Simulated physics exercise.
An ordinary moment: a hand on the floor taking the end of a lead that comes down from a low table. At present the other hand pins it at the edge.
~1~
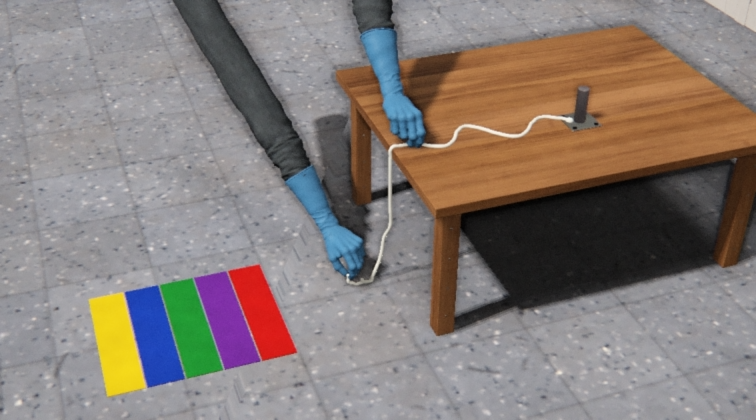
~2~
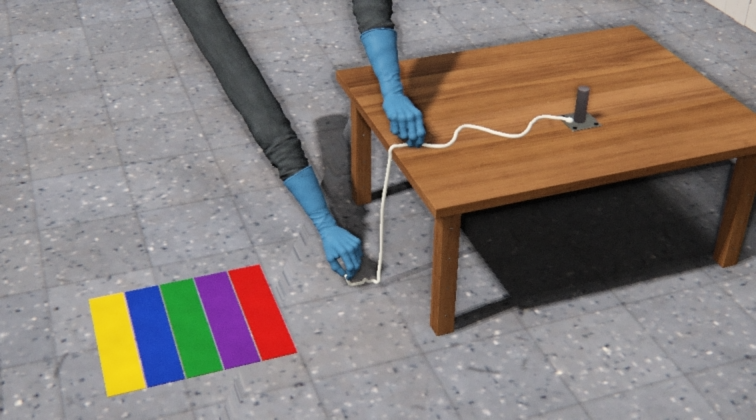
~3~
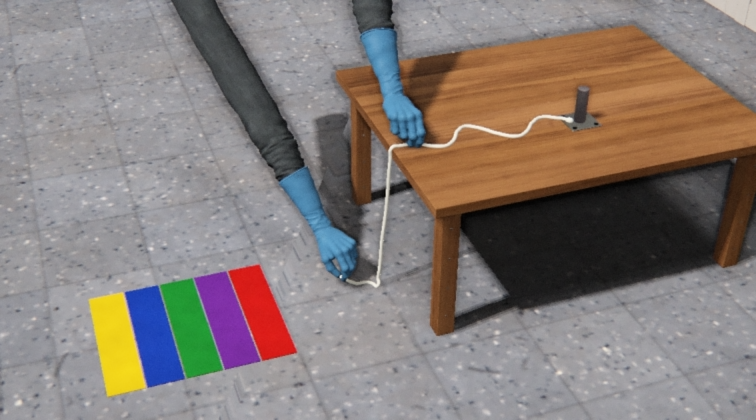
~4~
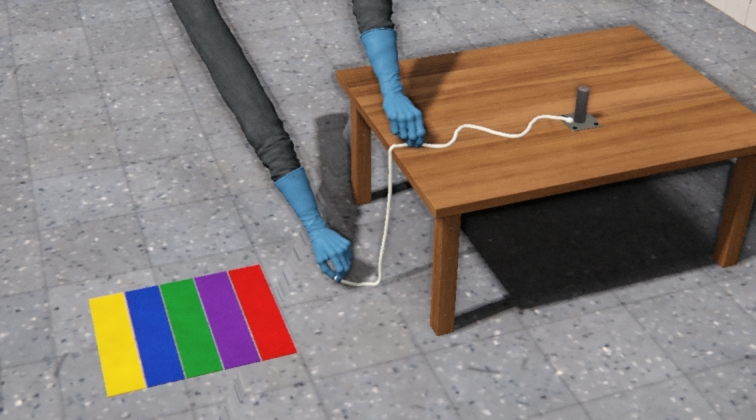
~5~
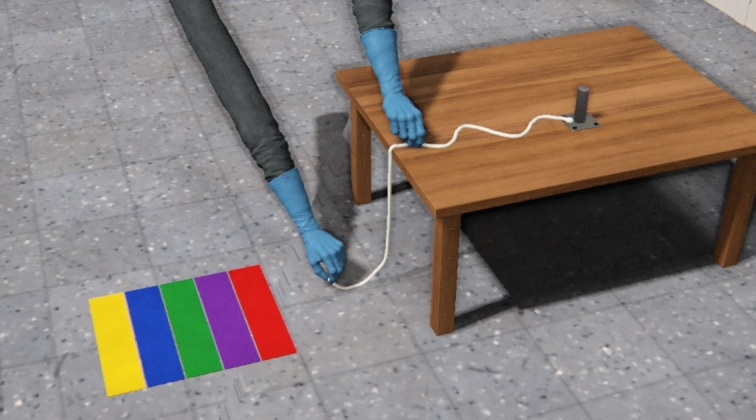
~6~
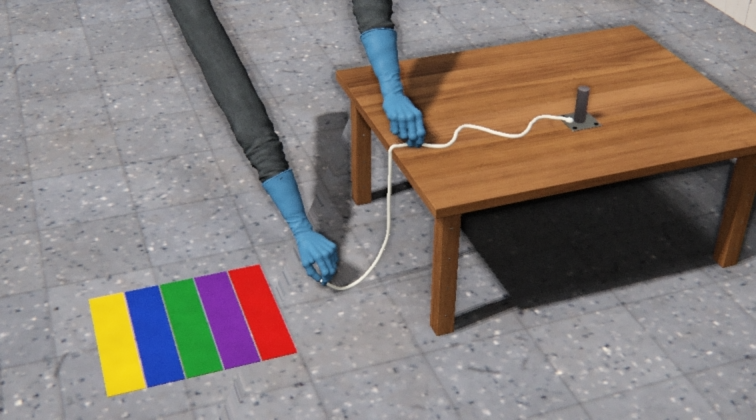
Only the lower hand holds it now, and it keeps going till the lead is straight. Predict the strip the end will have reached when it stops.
I would say the green strip.
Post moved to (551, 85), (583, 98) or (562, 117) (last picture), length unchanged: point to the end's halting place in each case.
The first try gives (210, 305), the second (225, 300) and the third (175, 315).
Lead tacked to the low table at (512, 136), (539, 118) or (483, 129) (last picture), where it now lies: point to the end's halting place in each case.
Roughly (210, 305), (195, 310) and (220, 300).
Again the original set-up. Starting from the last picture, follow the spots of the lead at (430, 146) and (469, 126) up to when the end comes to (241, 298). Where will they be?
The first sits at about (390, 157) and the second at about (448, 141).
A little later, end near (241, 298); over red.
Next, end near (207, 305); over purple.
When it is tight, end near (188, 310); over green. The end stops over the green strip.
